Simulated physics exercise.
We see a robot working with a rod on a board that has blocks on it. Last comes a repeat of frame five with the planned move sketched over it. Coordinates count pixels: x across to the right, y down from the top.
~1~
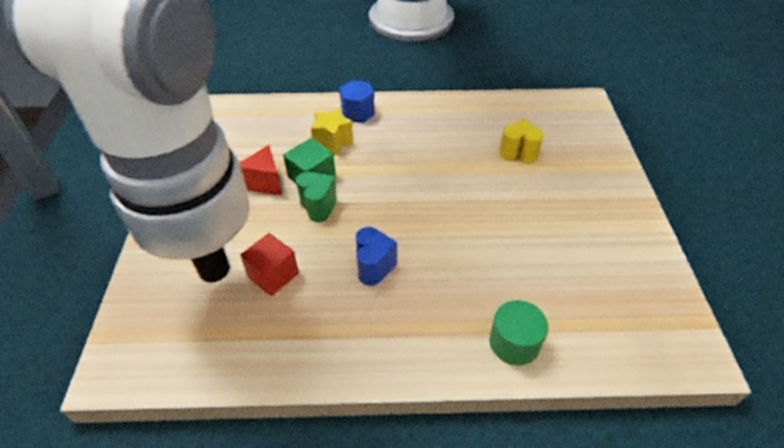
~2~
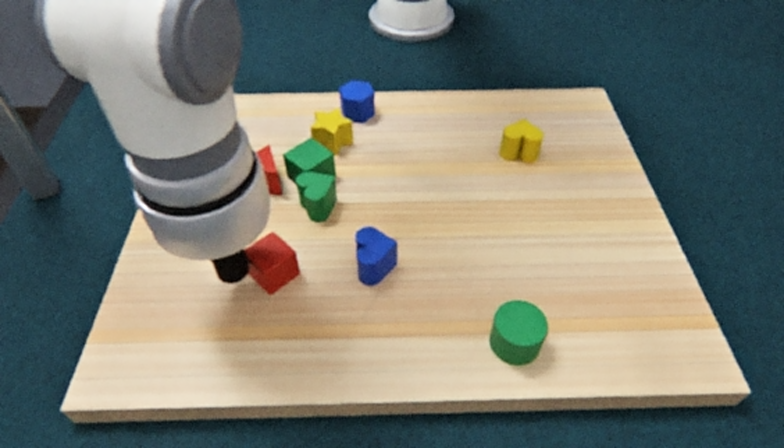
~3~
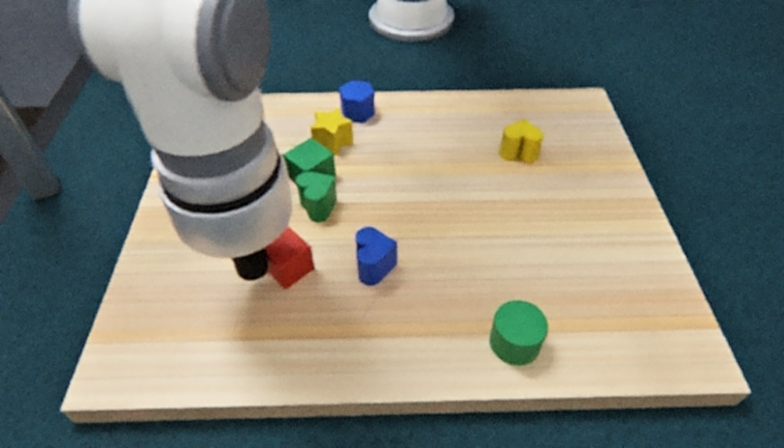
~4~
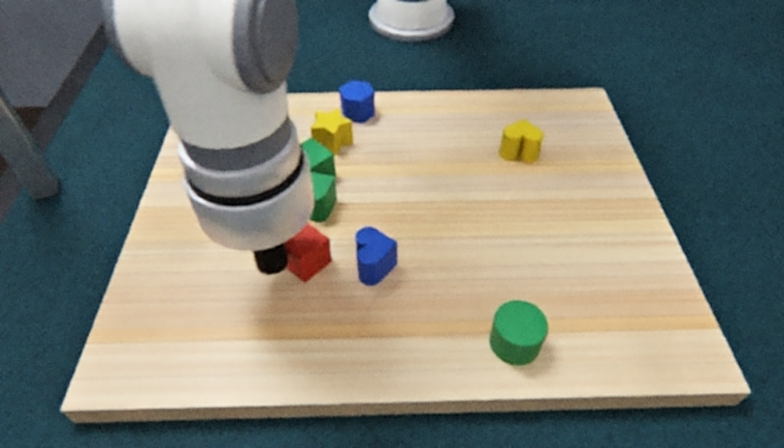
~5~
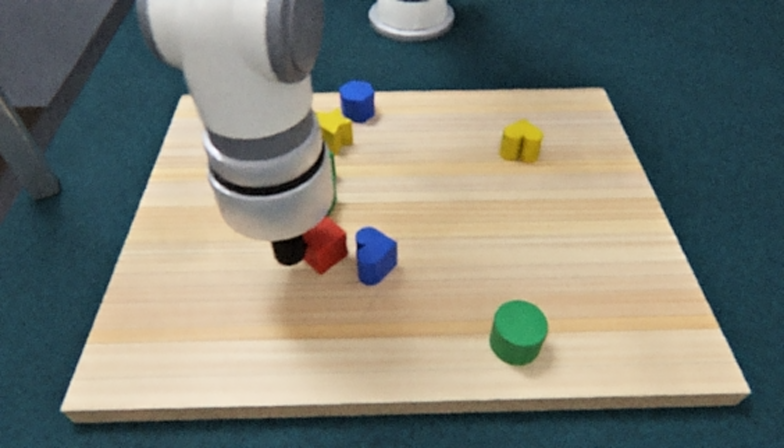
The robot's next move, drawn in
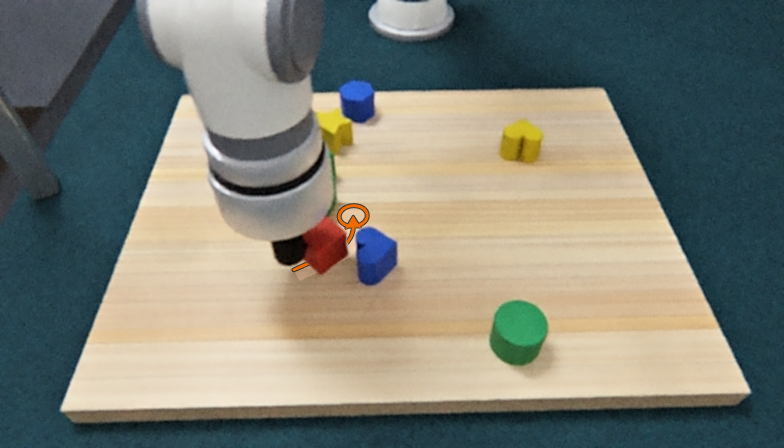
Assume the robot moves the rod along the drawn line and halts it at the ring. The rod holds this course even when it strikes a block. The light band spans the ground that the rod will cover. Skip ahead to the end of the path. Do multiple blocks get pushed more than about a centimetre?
That would be a no.
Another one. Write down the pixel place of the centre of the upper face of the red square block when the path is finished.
(384, 189)
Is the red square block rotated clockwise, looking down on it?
Yes, I think so.
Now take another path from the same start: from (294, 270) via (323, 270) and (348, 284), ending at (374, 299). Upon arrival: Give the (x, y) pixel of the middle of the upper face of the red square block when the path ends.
I think it will end close to (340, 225).
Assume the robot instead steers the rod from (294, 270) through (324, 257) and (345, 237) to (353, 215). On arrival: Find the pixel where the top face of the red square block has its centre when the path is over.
I'd say the red square block ends with its top centre at (384, 192).
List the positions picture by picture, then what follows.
Tip of the rod (215, 270), middles of tops, red square block (267, 252), blue heart block (373, 244), in the first frame.
Rod (233, 271), nothing pushed, in the second frame.
Rod (253, 269), red square block (284, 246), in the third frame.
Rod (272, 263), red square block (302, 239), in the fourth frame.
Rod (290, 254), red square block (320, 232), blue heart block (373, 244), in the fifth frame.
The line goes from (294, 270) over (324, 256) and (349, 239) to (353, 216).
What follows on the original path. Halfway along, rod (338, 233); red square block (364, 209).
At the end, rod (352, 200); red square block (384, 189), turned 35° clockwise; blue heart block unmoved.
